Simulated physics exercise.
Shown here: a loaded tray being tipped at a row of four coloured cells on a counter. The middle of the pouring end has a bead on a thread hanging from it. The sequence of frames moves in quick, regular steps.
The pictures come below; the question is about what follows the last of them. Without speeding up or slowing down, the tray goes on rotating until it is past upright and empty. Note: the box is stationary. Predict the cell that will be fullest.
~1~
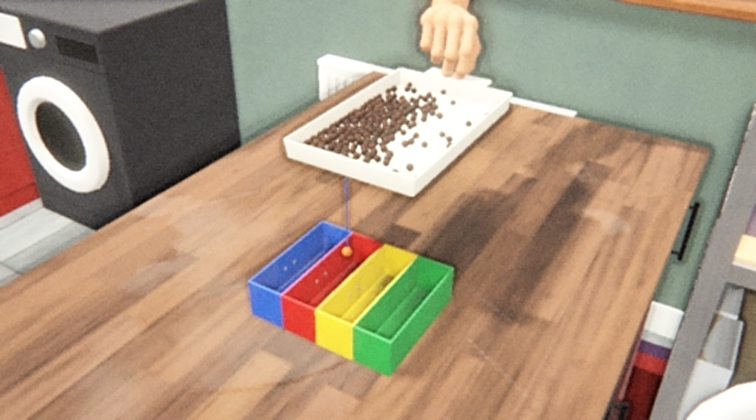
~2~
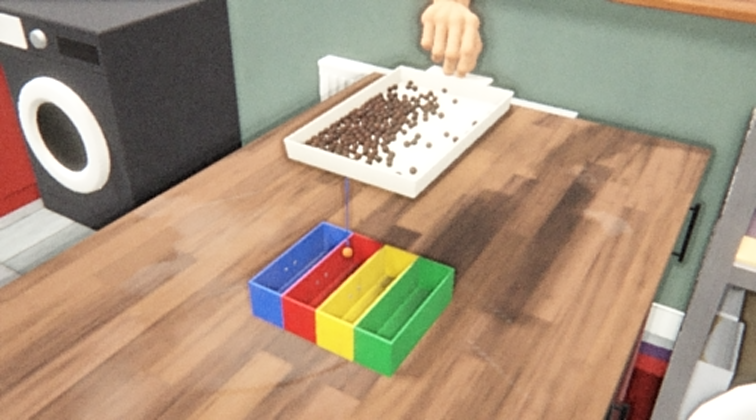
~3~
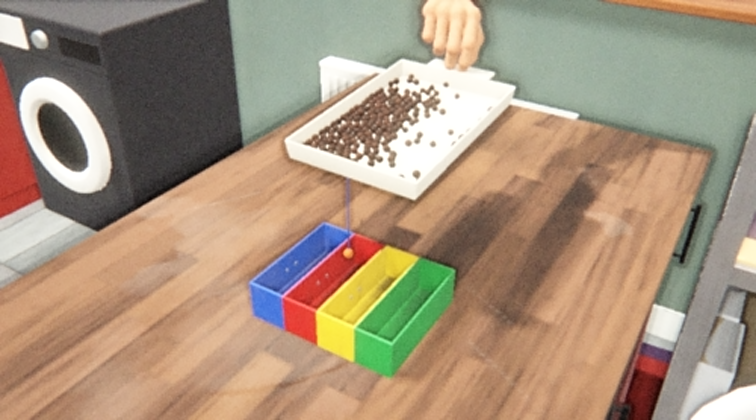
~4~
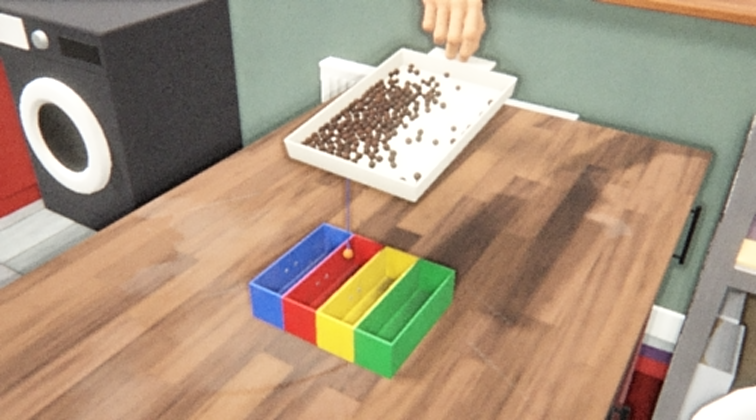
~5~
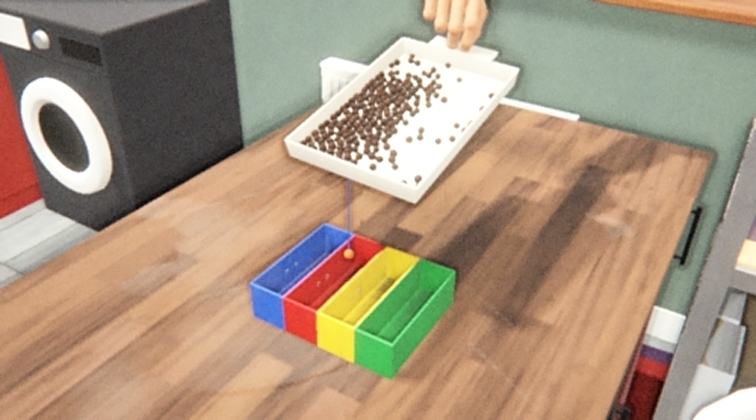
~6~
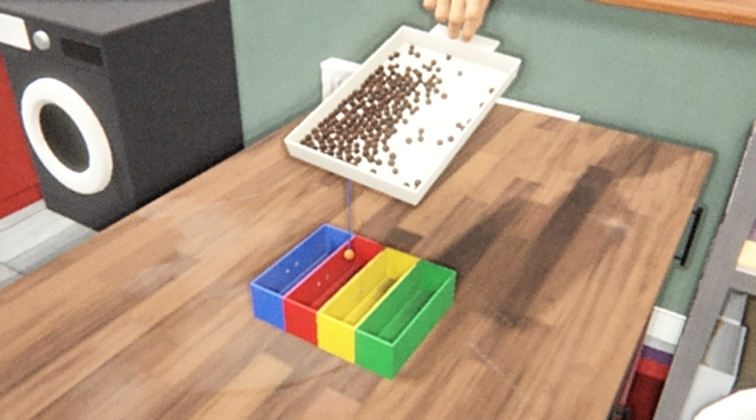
I would say the green cell.
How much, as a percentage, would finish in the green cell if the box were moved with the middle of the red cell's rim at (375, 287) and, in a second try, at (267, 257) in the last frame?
Near 0 % and 10 %.
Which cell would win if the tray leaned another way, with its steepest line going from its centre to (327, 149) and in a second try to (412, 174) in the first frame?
First aim: The cell in blue. Second aim: Green.
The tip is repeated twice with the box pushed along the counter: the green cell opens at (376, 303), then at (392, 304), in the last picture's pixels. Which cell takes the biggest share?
The first time that green cell comes out on top, the second time the cell in green.
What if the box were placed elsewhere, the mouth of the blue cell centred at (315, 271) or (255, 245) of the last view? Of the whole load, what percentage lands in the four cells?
Roughly 90% on the first try and 10% on the second.
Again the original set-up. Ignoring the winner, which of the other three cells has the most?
The yellow one.
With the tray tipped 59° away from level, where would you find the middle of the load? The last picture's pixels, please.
Somewhere about pixel (377, 148).
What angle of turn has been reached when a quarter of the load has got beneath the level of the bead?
85°, roughly.
Just after the last frame, tray tipped steeply; almost all on the tray; just a few in the green cell; just a few falling or outside the box.
A moment on, tray tipped right over; roughly a quarter on the tray; roughly a third in the green cell; roughly a quarter in the yellow cell; about a tenth in the red cell; just a few in the blue cell; roughly a quarter falling or outside the box.
Further on, tray tipped past a quarter turn; roughly half in the green cell; roughly a third in the yellow cell; about a tenth in the red cell; just a few in the blue cell; about a tenth falling or outside the box.
When it is over, tray tipped past a quarter turn; roughly half in the green cell; roughly a third in the yellow cell; about a tenth in the red cell; just a few in the blue cell; about a tenth outside the box.
